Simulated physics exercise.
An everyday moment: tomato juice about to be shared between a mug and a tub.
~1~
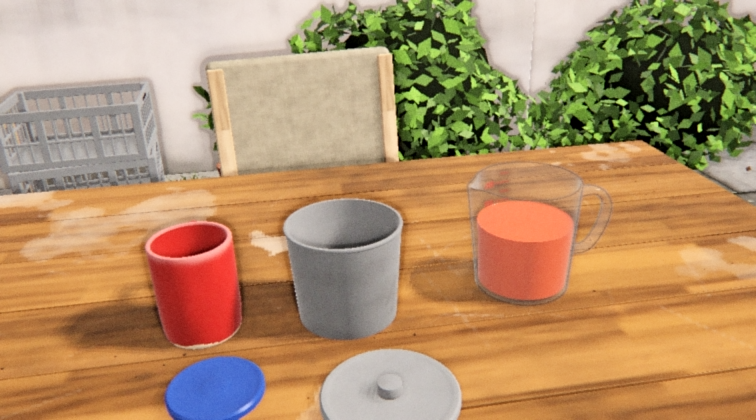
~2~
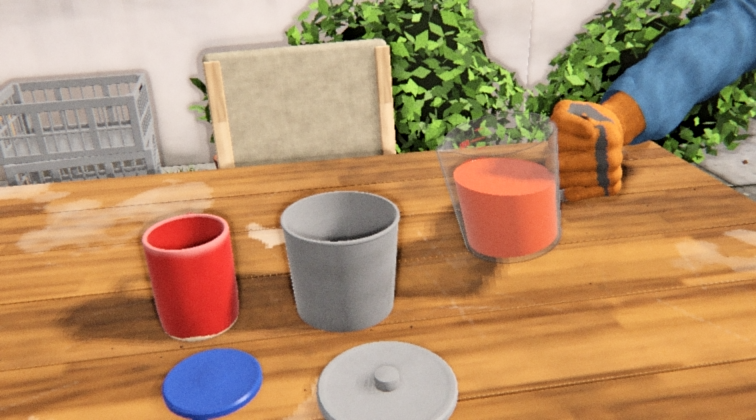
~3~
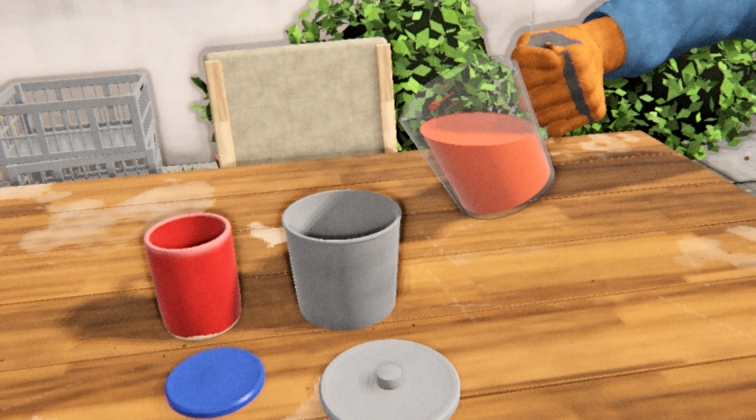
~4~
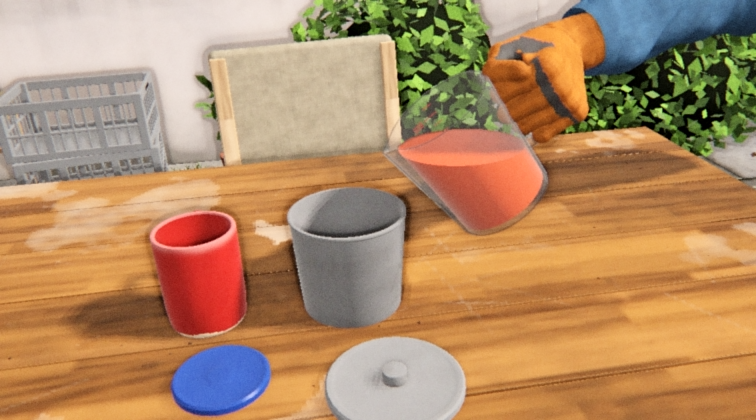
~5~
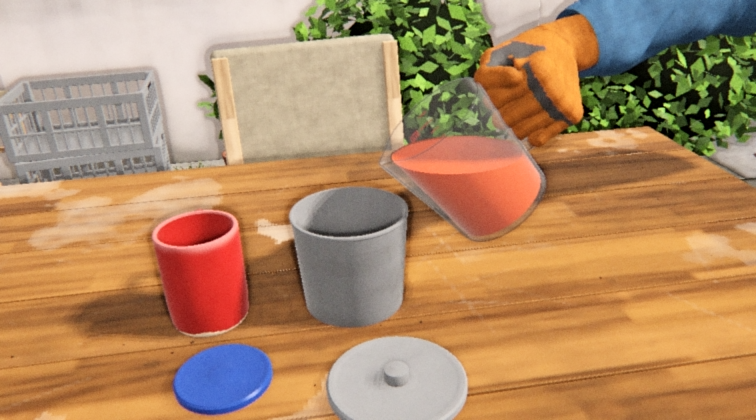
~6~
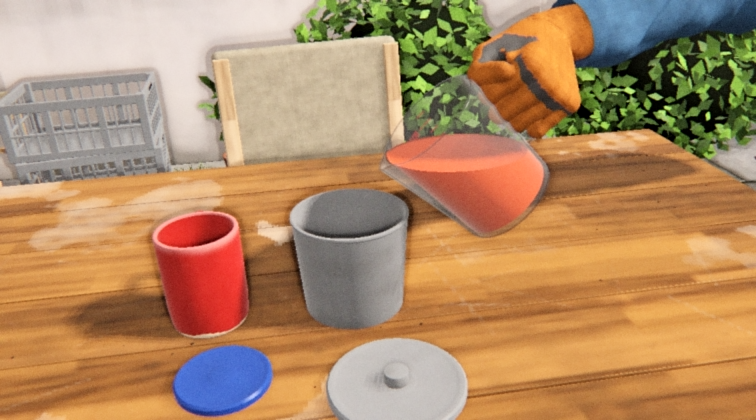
A clear measuring jug of red liquid stands on a wooden table, right of an open grey tub and an open red mug, until an orange-gloved hand lifts it. The hand moves it left and tilts it toward the tub, tipping it further near the rim, with all the liquid still inside.
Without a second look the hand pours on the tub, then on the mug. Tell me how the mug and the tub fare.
The mug takes it in; the tub takes it in.
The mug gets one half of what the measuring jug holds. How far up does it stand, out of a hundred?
Some 65 per cent.
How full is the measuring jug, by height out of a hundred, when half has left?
Close to 30 %.
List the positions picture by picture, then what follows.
Before the pour; measuring jug (524, 230) about two thirds full; tub (346, 270) open; mug (197, 288) open, in the first picture.
The measuring jug is on its way; measuring jug about two thirds full, surface at (505, 176); tub (343, 262) open, in the second picture.
Tilting; measuring jug (483, 137) tipped 25° with all of its load; mug (196, 280) open, in the third picture.
No stream yet; measuring jug (469, 154) tipped 35° with all of its load; tub (350, 258) open, in the fourth picture.
Still nothing leaves it; measuring jug (466, 161) tipped 40° with all of its load; mug (204, 277) open, in the fifth picture.
On the point of pouring; measuring jug (466, 158) tipped 45° with all of its load; tub (352, 259) open; mug (204, 278) open, in the sixth picture.
A moment on, the tomato juice goes into the tub.
Further on, the tomato juice goes into the mug.
When it is over, the tub has its share inside; the mug has its share inside.
